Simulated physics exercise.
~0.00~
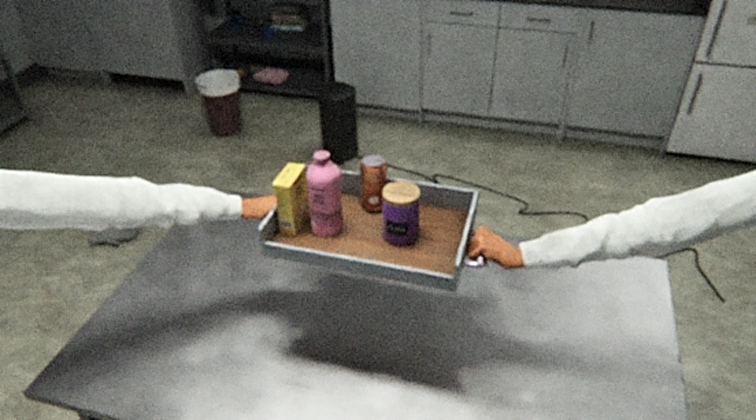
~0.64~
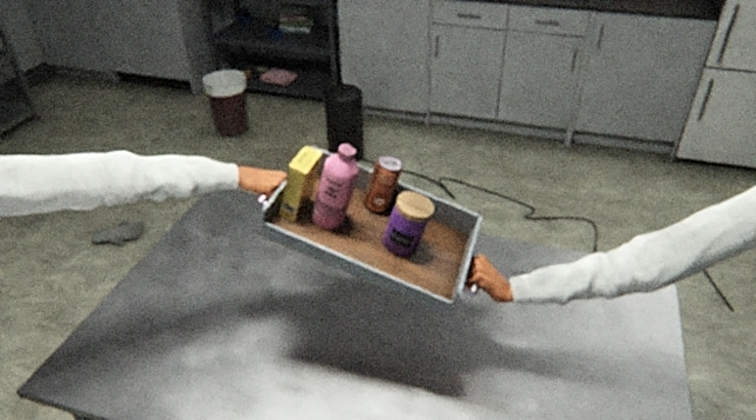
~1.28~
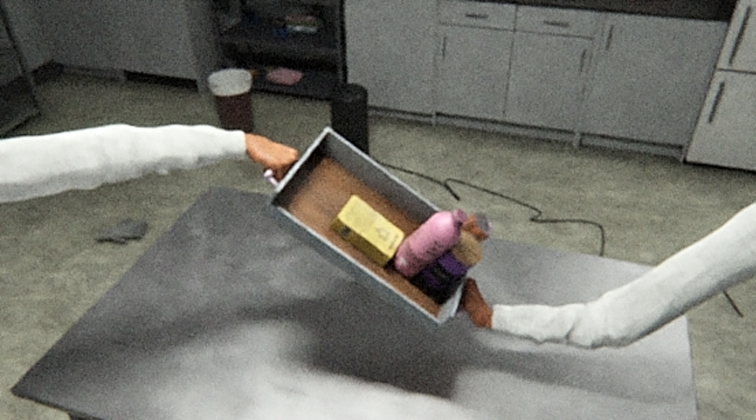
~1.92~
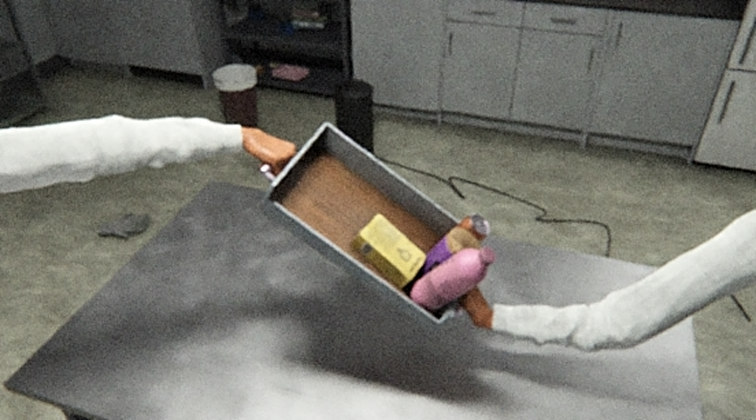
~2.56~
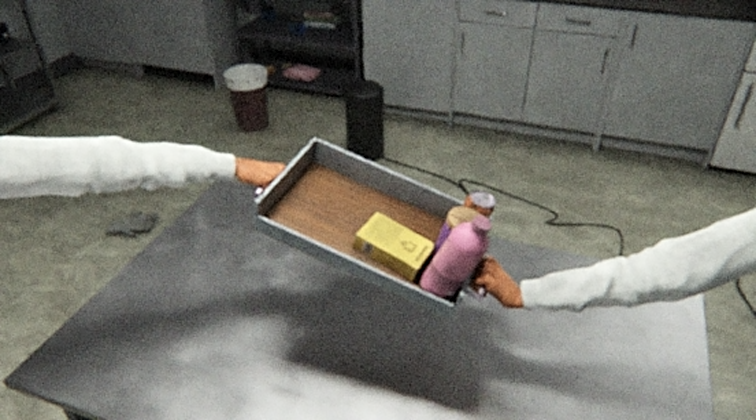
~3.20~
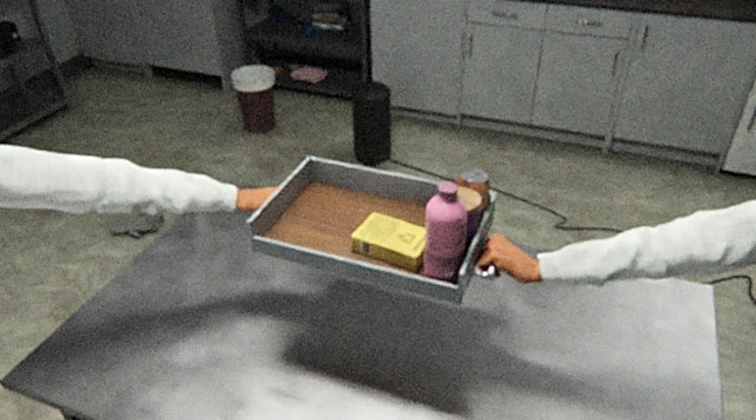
In a room with grey cabinets, two hands hold a crate above a table and tip it right side down, sending a pink bottle, orange can, purple jar and yellow packet to the right. They level it again, with the packet on its side and the others upright at the right end.
